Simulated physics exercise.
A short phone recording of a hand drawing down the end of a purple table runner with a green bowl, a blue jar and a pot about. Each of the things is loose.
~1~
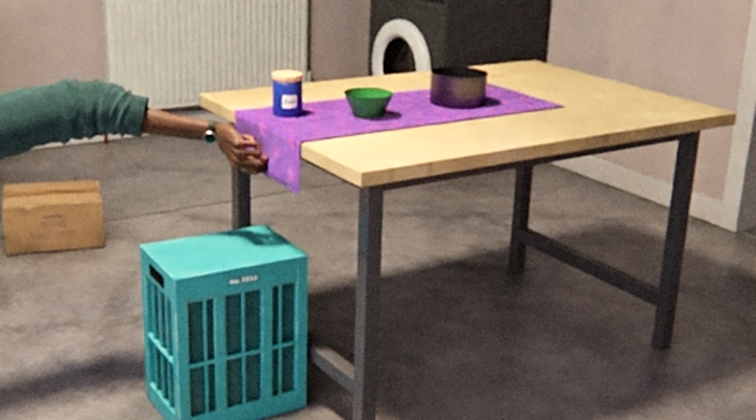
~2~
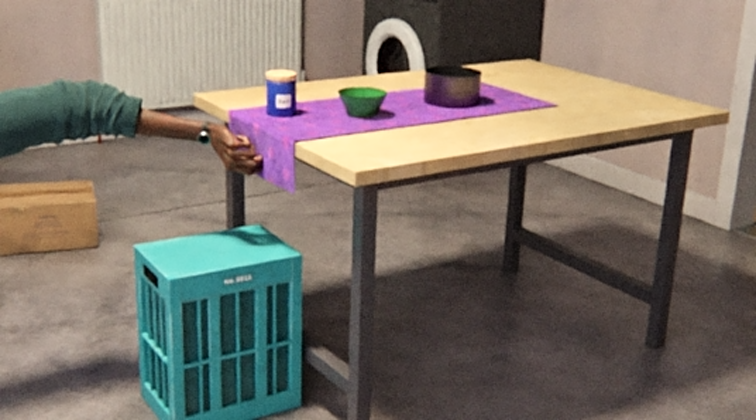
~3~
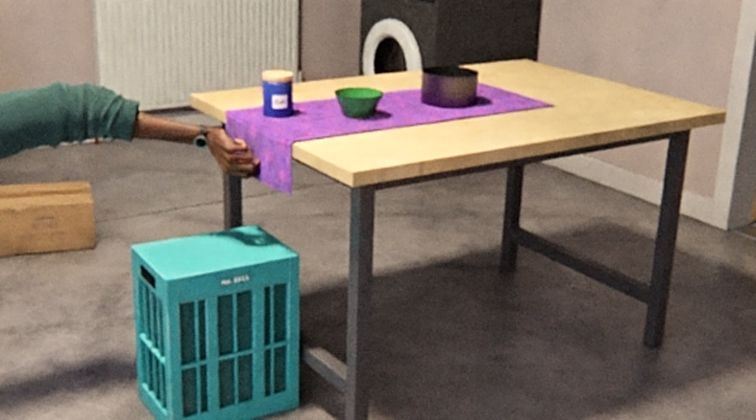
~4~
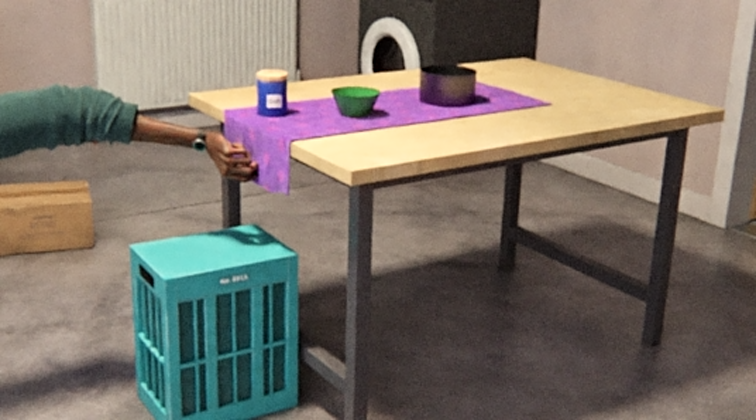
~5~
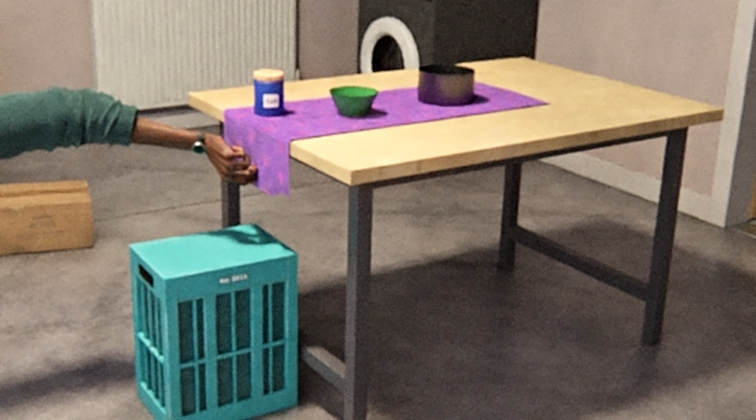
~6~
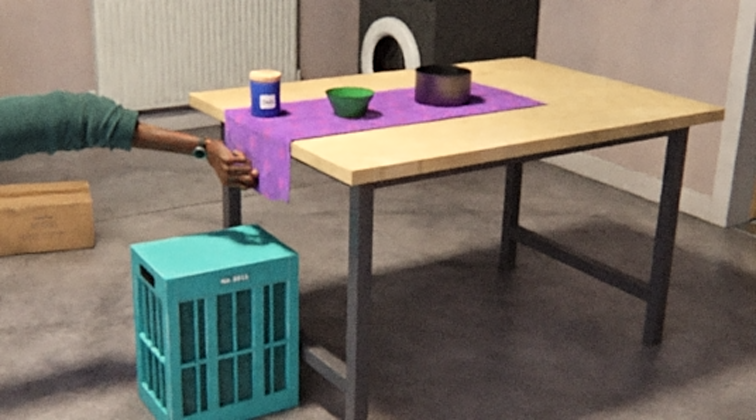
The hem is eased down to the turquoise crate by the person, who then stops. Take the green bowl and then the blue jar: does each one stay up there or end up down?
Taken in turn, the green bowl stays put up there; the blue jar ends up down.
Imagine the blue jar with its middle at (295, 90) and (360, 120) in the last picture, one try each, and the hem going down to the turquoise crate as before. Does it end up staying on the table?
For the first case it ends up off, and for the second case it does not leave.
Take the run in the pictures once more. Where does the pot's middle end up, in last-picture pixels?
It ends up roughly at (398, 91).
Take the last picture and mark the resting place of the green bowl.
I'd put its resting spot close to pixel (301, 109).
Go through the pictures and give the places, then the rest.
In the first frame, table runner end (299, 195); green bowl (369, 93); blue jar (288, 73); pot (459, 72); top of the crate (215, 262).
In the second frame, table runner end (293, 194), far hem (559, 106); blue jar (281, 73); blue jar stands on the cloth.
In the third frame, table runner end (292, 195); green bowl (359, 92).
In the fourth frame, table runner end (288, 196), far hem (552, 104); blue jar (272, 73).
In the fifth frame, table runner end (290, 197); green bowl (354, 91).
In the sixth frame, table runner end (288, 204), far hem (548, 104); green bowl (350, 92); blue jar (266, 73); top of the crate (206, 261).
Then, 0.42 s on from there, hem going down; bowl carried along near (328, 106); jar tipping at the edge near (224, 99).
Then, 0.86 s on from there, hem on the crate; bowl carried along near (306, 109); jar over the edge.
In the end, hem on the crate; bowl carried along near (301, 109); jar over the edge. The green bowl stays on the table and the blue jar goes over the edge.
